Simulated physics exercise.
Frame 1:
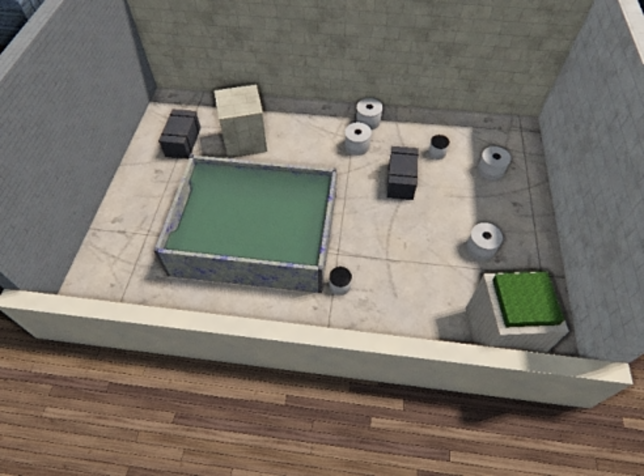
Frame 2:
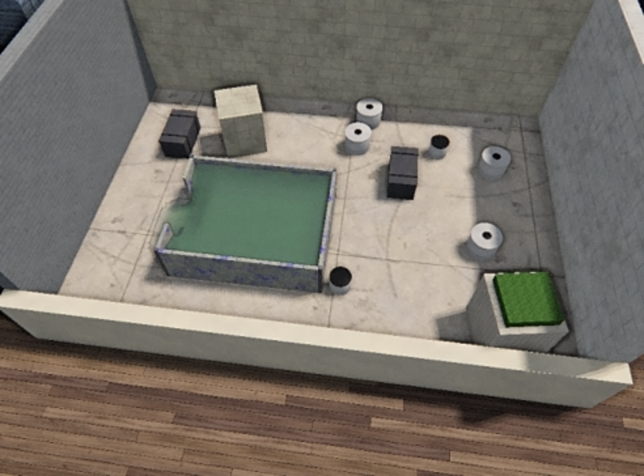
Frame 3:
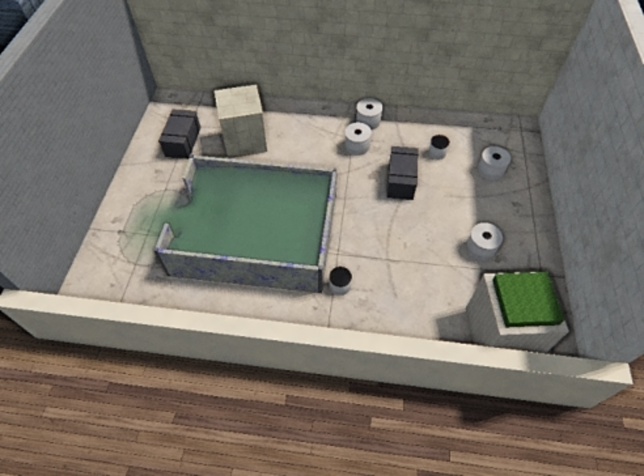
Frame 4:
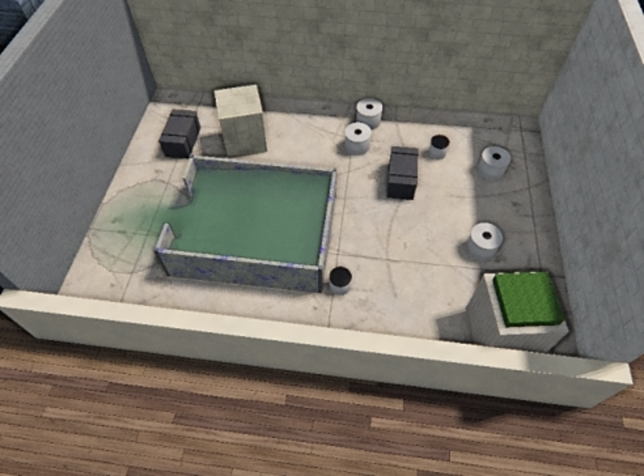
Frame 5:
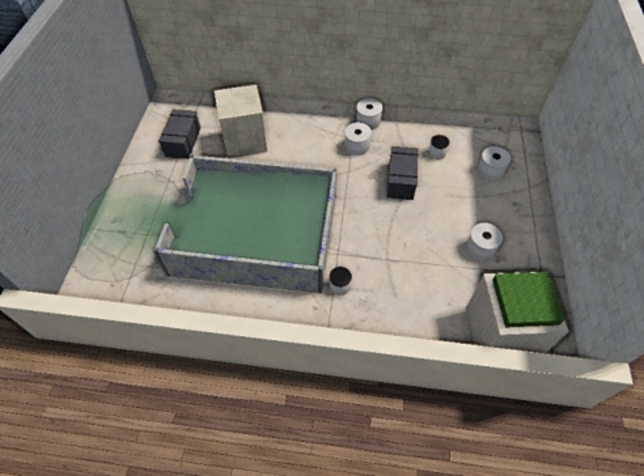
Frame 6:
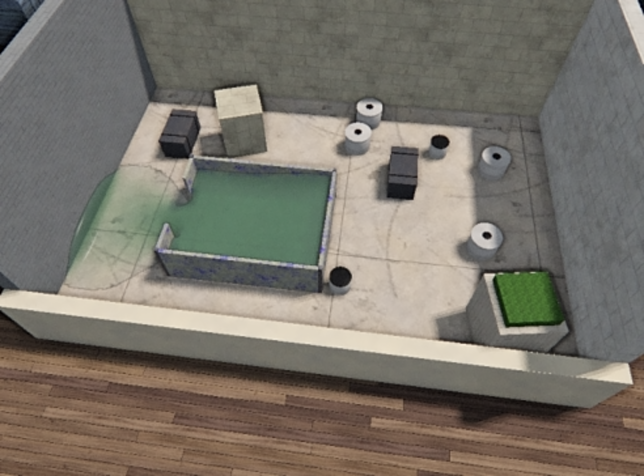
Green water poured out through a gap in the left side of a low-walled tank and spread across the pale floor toward the left wall, while the scattered boxes and round containers stayed put.
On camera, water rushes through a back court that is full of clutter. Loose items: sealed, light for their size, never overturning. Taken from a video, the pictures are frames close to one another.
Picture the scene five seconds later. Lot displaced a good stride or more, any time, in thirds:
Below 1/3.
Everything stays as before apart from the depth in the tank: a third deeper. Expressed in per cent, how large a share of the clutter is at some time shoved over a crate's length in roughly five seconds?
20 per cent.
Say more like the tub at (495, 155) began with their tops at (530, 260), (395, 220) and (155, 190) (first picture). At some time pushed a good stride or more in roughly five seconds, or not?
Each in turn: Stays in place, stays in place, pushed clear.
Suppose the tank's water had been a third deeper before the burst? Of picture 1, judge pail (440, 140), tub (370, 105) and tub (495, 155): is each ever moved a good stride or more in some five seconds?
In sequence: Fell short, went the distance and fell short.
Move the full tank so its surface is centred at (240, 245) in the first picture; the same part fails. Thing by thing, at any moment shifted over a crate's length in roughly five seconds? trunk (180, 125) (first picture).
My call: It covered the distance.
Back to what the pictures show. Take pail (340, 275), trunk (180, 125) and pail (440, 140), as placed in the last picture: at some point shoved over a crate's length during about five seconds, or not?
Per object, same order: Less than that / the full distance / less than that.
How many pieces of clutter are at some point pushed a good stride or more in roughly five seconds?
That comes out at 1.
A moment on, 0 of 8 are well off their spots; 0 afloat.
Next, 0 of 8 are well off their spots; 0 afloat.
Later, 1 of 8 are well off their spots; 1 afloat.
In the end, 1 of 8 are well off their spots, and 1 have been at some point; 0 afloat.
